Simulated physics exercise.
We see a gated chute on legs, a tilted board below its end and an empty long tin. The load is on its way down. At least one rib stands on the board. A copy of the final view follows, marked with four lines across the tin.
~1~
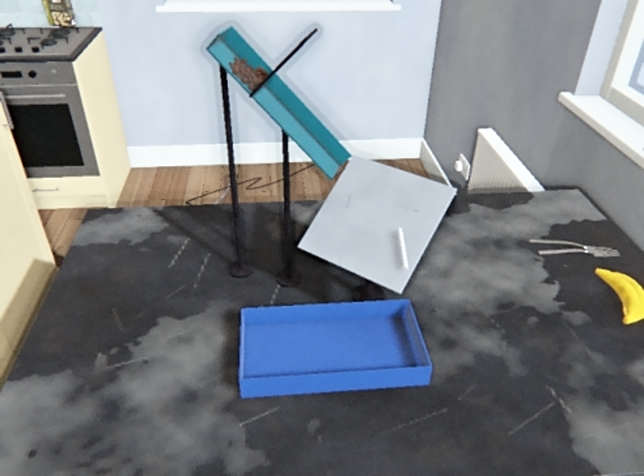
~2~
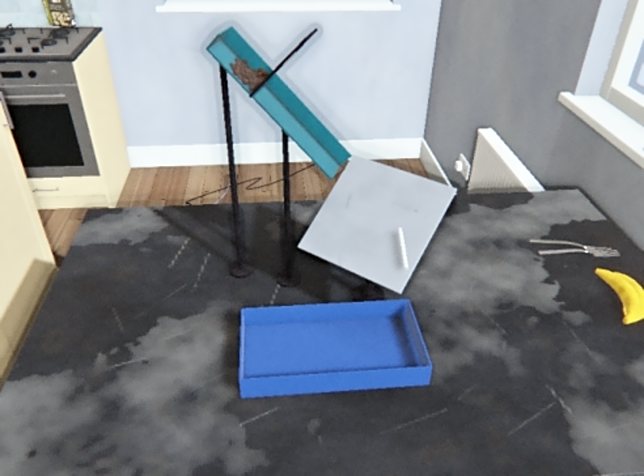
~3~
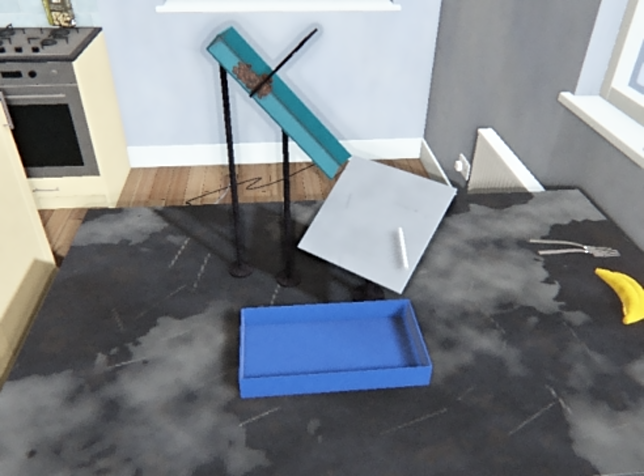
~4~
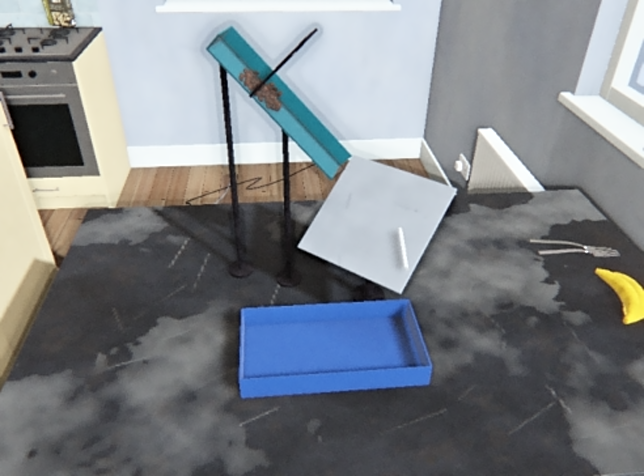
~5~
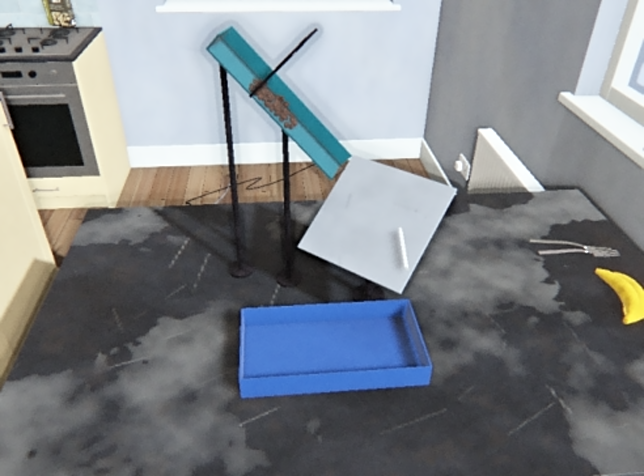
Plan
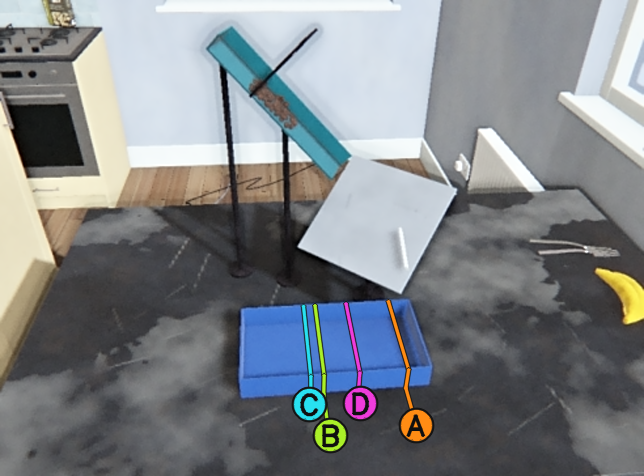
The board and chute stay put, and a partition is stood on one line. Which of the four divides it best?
Take D.
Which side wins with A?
Left.
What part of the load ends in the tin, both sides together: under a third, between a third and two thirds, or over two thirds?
About that: Over two thirds.
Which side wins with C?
Right.
On the marked copy, line A crosses the front rim at (408, 368); line B crosses the front rim at (324, 374); line C crosses the front rim at (310, 375); line D crosses the front rim at (359, 372).
Choosing A, of what is caught, almost all on the left of the divider, just a few on the right.
Choosing B, of what is caught, about a tenth on the left of the divider, the larger part on the right.
Choosing C, of what is caught, just a few on the left of the divider, almost all on the right.
Choosing D, of what is caught, roughly a third on the left of the divider, roughly two thirds on the right.
